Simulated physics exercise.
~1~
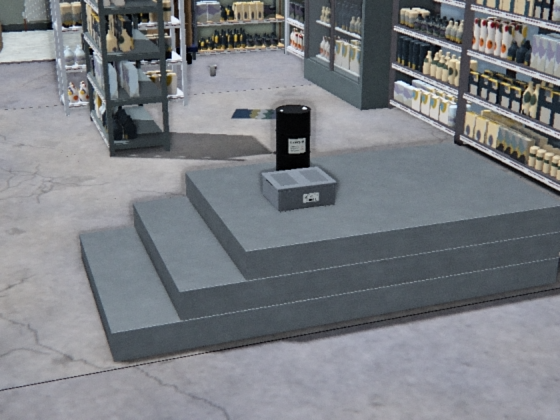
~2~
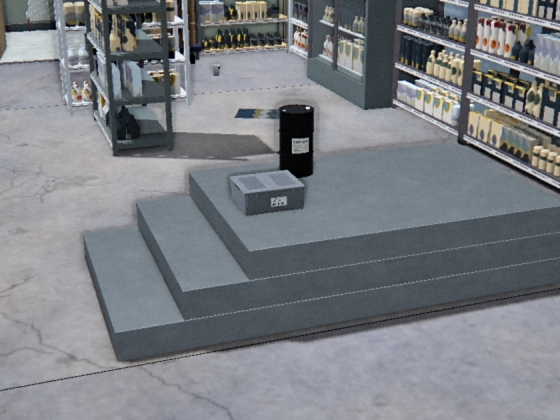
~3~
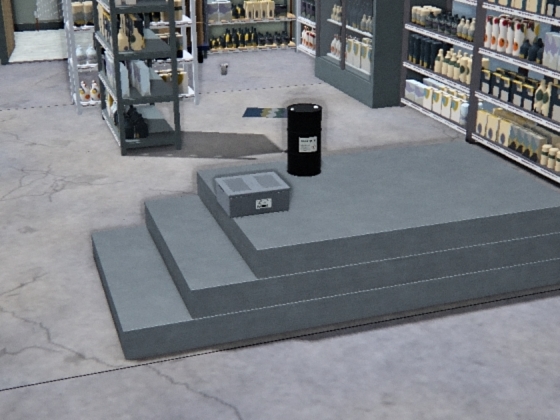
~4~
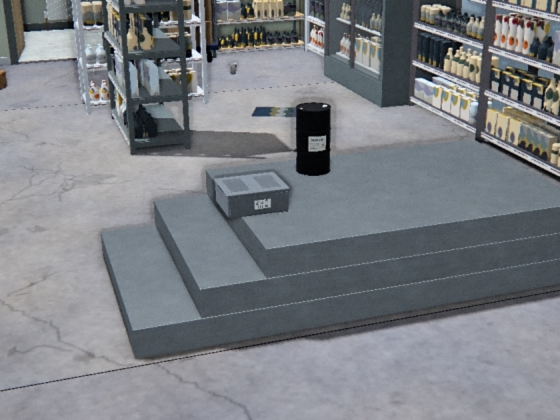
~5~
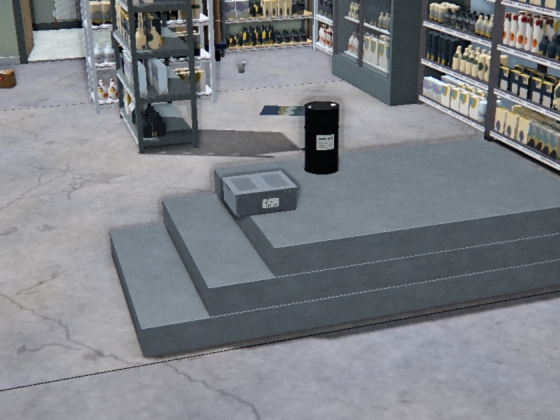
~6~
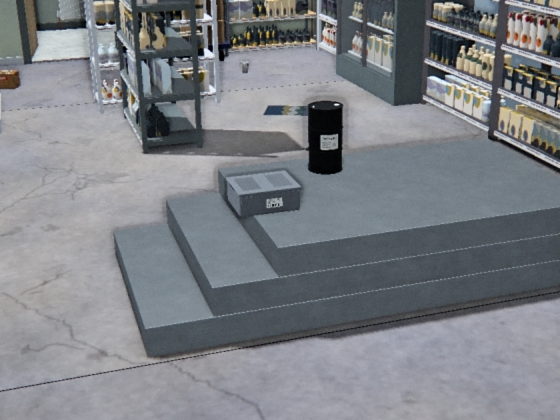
A grey tote slid left across the top landing of a short flight of steps, passing in front of an upright black canister that stayed put, then came to rest near the landing's edge, still on top, as the view shifted slightly left.
